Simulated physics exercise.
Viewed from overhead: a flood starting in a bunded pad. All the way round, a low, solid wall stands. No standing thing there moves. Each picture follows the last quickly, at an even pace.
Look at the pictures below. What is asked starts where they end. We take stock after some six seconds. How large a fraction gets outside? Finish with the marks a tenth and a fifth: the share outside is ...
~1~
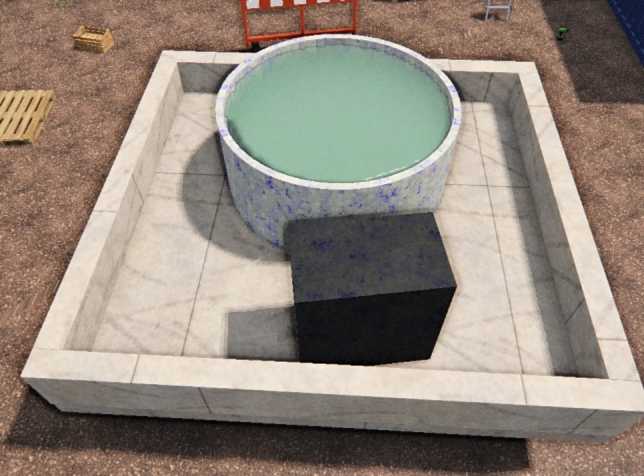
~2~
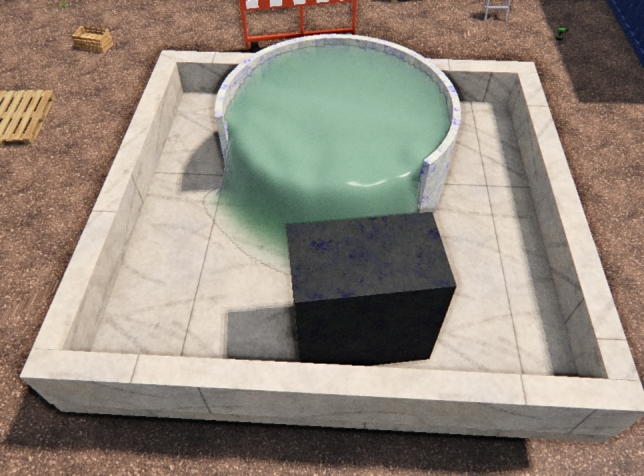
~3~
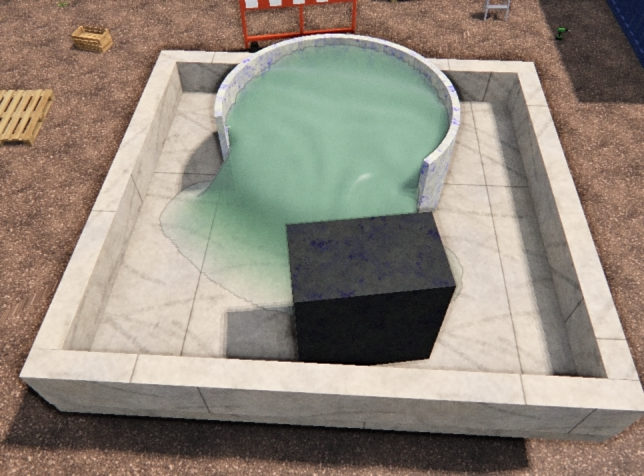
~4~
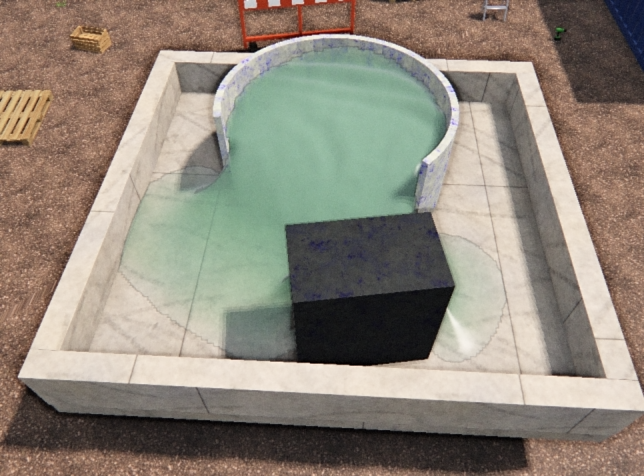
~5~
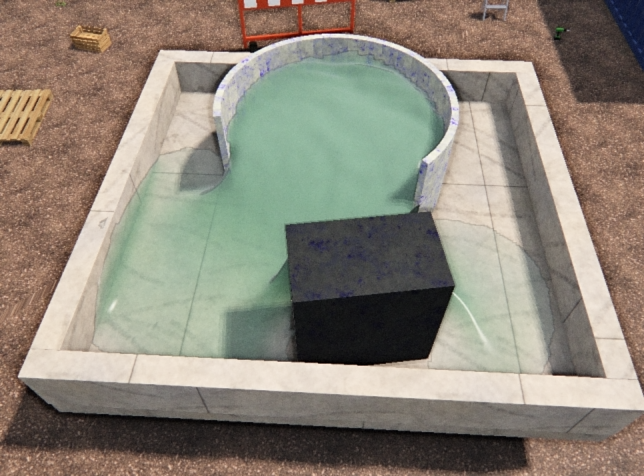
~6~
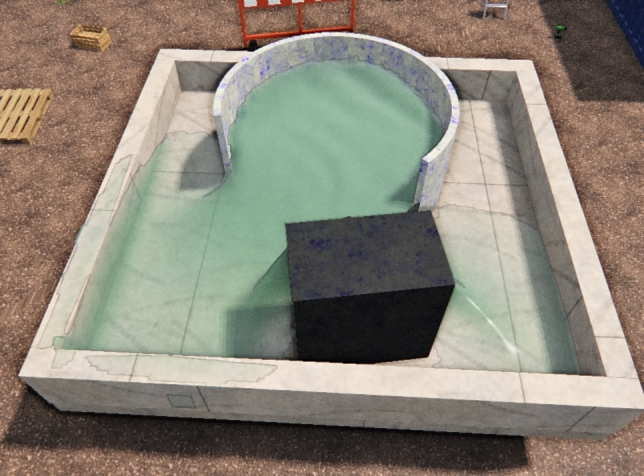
The share outside is not even a tenth.
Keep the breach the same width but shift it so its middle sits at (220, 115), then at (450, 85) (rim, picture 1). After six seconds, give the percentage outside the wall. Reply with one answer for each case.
About 10% and 14%.
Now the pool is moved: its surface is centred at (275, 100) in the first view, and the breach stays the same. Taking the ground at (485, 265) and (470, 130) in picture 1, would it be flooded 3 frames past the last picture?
Results, in sequence: Inundated; unwetted.
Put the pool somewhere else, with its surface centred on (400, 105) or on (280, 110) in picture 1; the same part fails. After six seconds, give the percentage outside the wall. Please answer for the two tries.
Note: Try one close to 6 in a hundred, try two close to 12.
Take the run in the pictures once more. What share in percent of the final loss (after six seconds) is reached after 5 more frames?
Around 30 % of the total, roughly.
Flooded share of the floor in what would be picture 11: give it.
Near 70 in a hundred.
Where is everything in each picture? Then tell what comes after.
In the first frame, still water in the pool at (338, 107).
In the second frame, water pours out at (301, 229) and has run to (212, 198).
In the third frame, water pours out at (301, 232) and has run to a hidden place.
In the fourth frame, the front is at (493, 309), out from the gap at (300, 237).
In the fifth frame, water pours out at (300, 238) and has run to (539, 345).
In the sixth frame, water pours out at (300, 237) and has run to a hidden place.
A moment on, water covers 50 % of the floor; the low wall has let 1 % over.
Next, water covers 60 % of the floor; the low wall has let 2 % over.
Then, water covers 75 % of the floor; the low wall has let 7 % over.
Later, water covers 75 % of the floor; the low wall has let 7 % over.
In the end, water covers 75 % of the floor; the low wall has let 7 % over.
